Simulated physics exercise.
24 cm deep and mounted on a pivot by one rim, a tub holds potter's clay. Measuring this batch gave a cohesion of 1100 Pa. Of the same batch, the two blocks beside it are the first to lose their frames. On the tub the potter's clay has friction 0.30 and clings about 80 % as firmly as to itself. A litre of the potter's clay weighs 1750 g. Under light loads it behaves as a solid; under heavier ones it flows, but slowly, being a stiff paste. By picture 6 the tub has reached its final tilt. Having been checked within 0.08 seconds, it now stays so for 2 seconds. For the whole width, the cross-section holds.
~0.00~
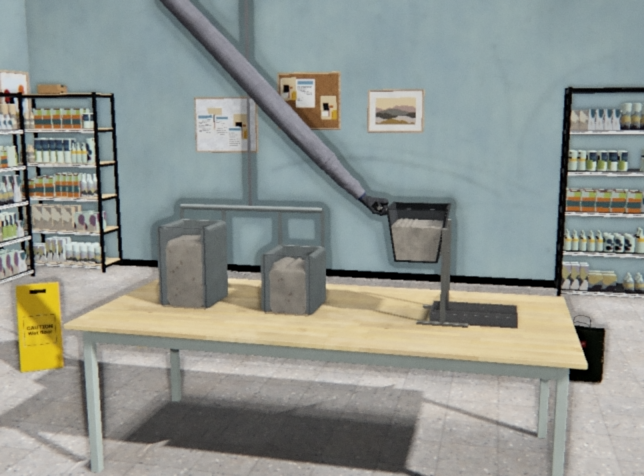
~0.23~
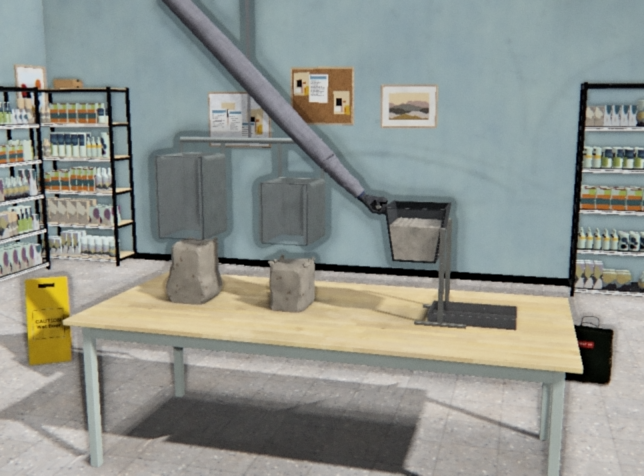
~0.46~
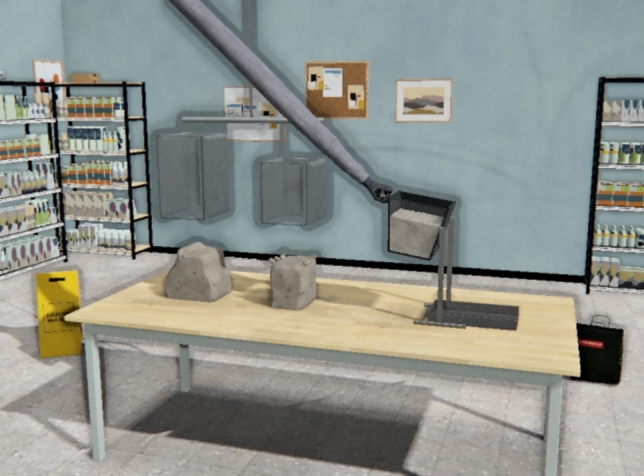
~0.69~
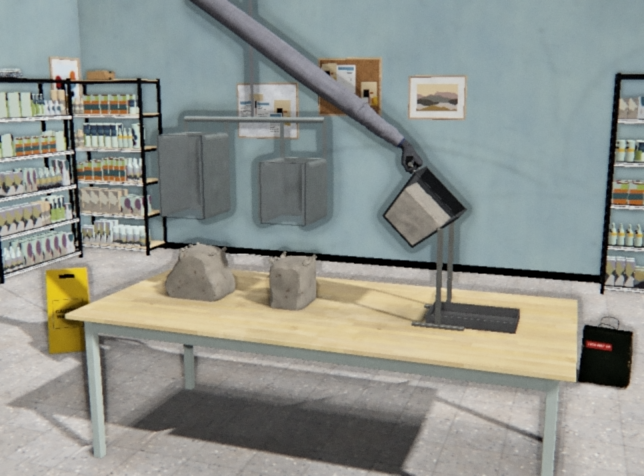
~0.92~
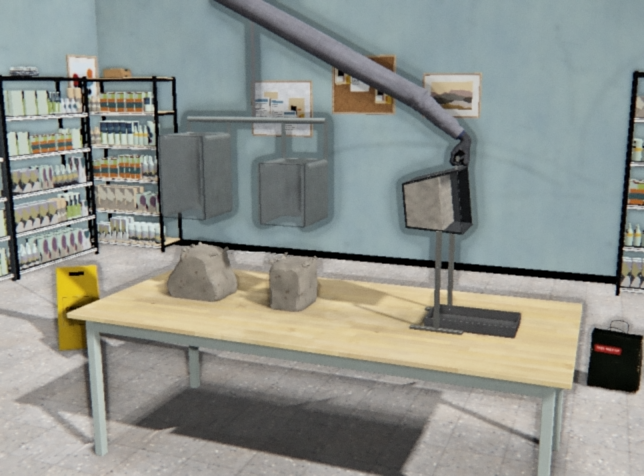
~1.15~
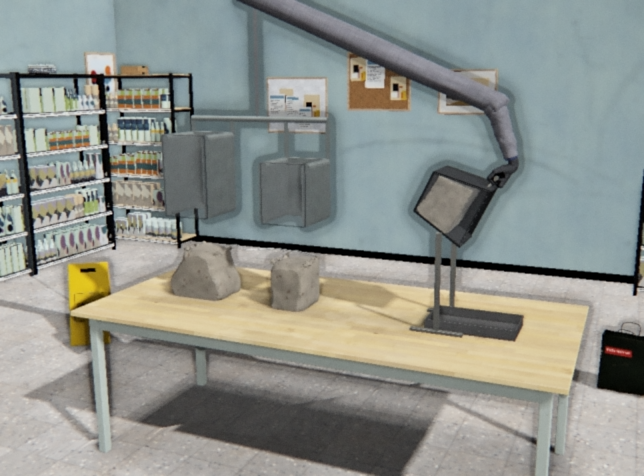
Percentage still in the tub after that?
Some 0 %.
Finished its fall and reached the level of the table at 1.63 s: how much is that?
About 60 %.
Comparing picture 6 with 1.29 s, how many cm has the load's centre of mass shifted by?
About 8 cm.
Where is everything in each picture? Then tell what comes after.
Handle-side rim at (388, 208), tilt 0 degrees; crest of the potter's clay at (407, 227); block heights 34 cm, 24 cm (left to right), in the first frame.
Handle-side rim at (387, 207), tilt 0 degrees; crest of the potter's clay at (405, 226); block heights 32 cm, 24 cm (left to right), in the second frame.
Handle-side rim at (390, 197), tilt 9 degrees; crest of the potter's clay at (393, 217); block heights 26 cm, 24 cm (left to right), in the third frame.
Handle-side rim at (417, 173), tilt 45 degrees; crest of the potter's clay at (407, 190); block heights 25 cm, 24 cm (left to right), in the fourth frame.
Handle-side rim at (458, 172), tilt 84 degrees; crest of the potter's clay at (438, 179); block heights 25 cm, 24 cm (left to right), in the fifth frame.
Handle-side rim at (489, 193), tilt 116 degrees; crest of the potter's clay at (439, 177); block heights 25 cm, 24 cm (left to right), in the sixth frame.
After 1.29 s, the tub is at 116 degrees and holds 95 %.
After 1.46 s, the tub is at 116 degrees and holds 22 %.
After 1.63 s, the tub is at 116 degrees and holds 0 %.
After 1.80 s, the tub is at 116 degrees and holds 0 %.
After 3.15 s, the tub is at 116 degrees and holds 0 %.
